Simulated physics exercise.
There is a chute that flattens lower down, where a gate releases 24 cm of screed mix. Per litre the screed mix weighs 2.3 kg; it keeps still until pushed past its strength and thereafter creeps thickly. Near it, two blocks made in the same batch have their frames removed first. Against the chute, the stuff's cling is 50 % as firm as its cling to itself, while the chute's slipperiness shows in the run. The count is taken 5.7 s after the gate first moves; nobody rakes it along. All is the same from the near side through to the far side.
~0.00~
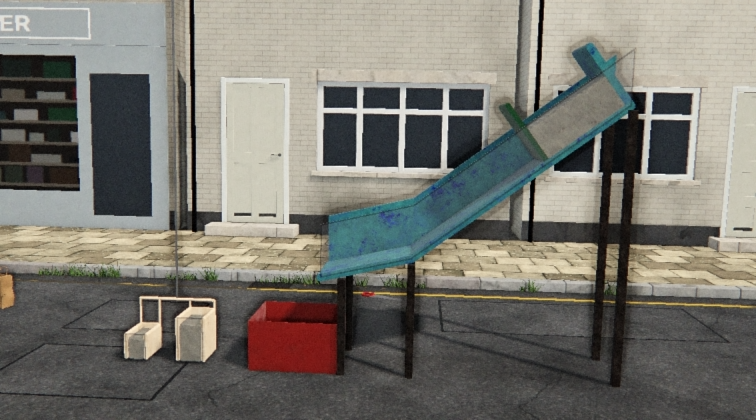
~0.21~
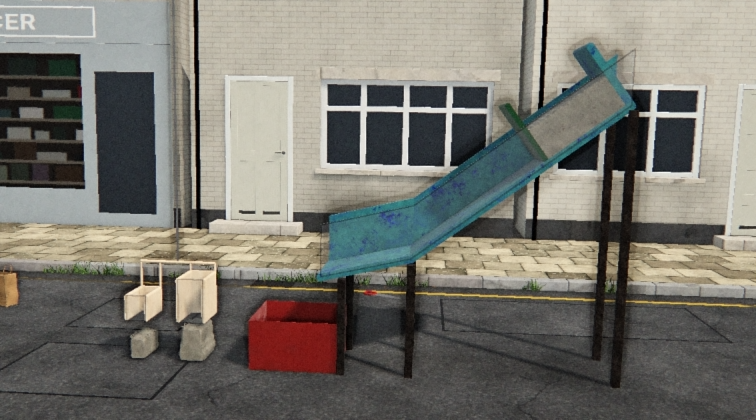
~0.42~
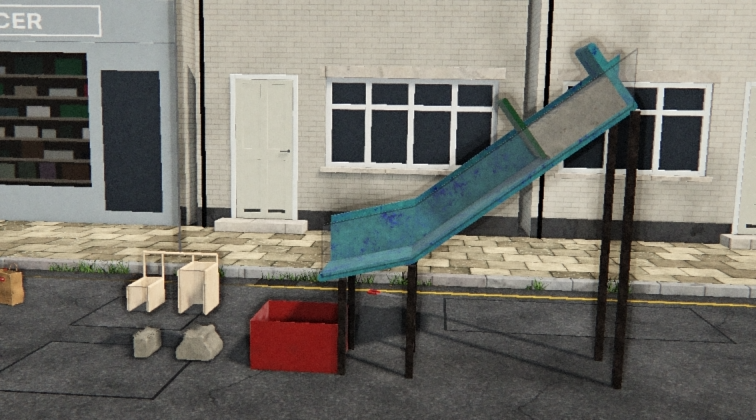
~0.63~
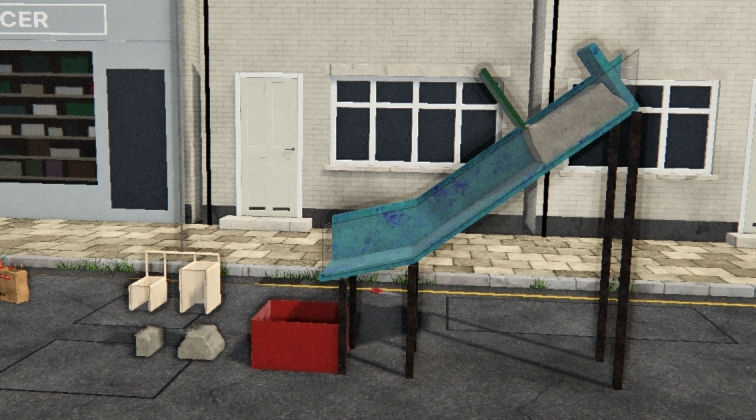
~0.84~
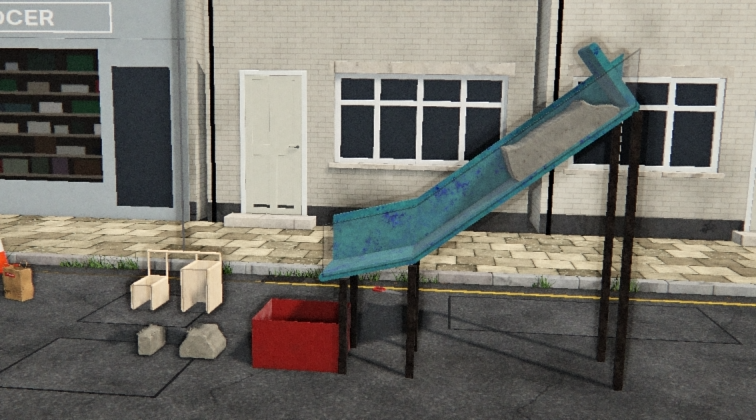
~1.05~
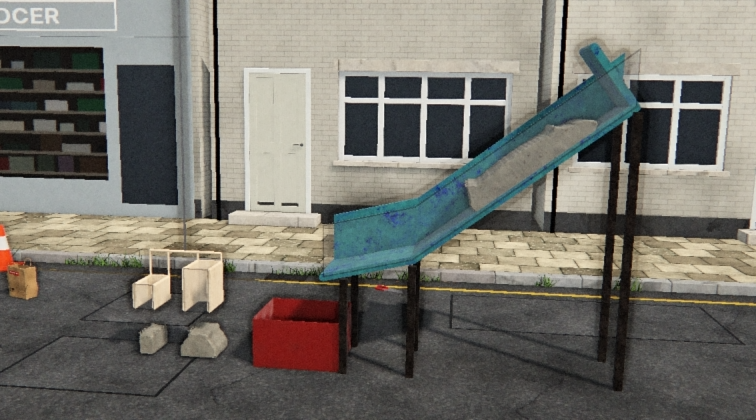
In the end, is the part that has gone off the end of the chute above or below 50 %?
What has gone off the end of the chute is greater than 50 per cent.
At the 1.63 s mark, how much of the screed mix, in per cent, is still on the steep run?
The answer is near 35 per cent.
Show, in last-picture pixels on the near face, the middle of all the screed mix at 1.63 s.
At about (392, 246).
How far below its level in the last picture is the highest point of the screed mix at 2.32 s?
The difference comes to roughly 96 cm.
By 1.63 s, 36 % is on the steep run, 64 % on the flatter one and 0 % past the end.
By 2.32 s, none is on the steep run, 35 % on the flatter one and 65 % past the end.
By 3.02 s, none is on the steep run, 22 % on the flatter one and 78 % past the end.
By 3.71 s, none is on the steep run, 22 % on the flatter one and 78 % past the end.
By 6.09 s, at the end, none is on the steep run, 22 % on the flatter one and 78 % past the end.
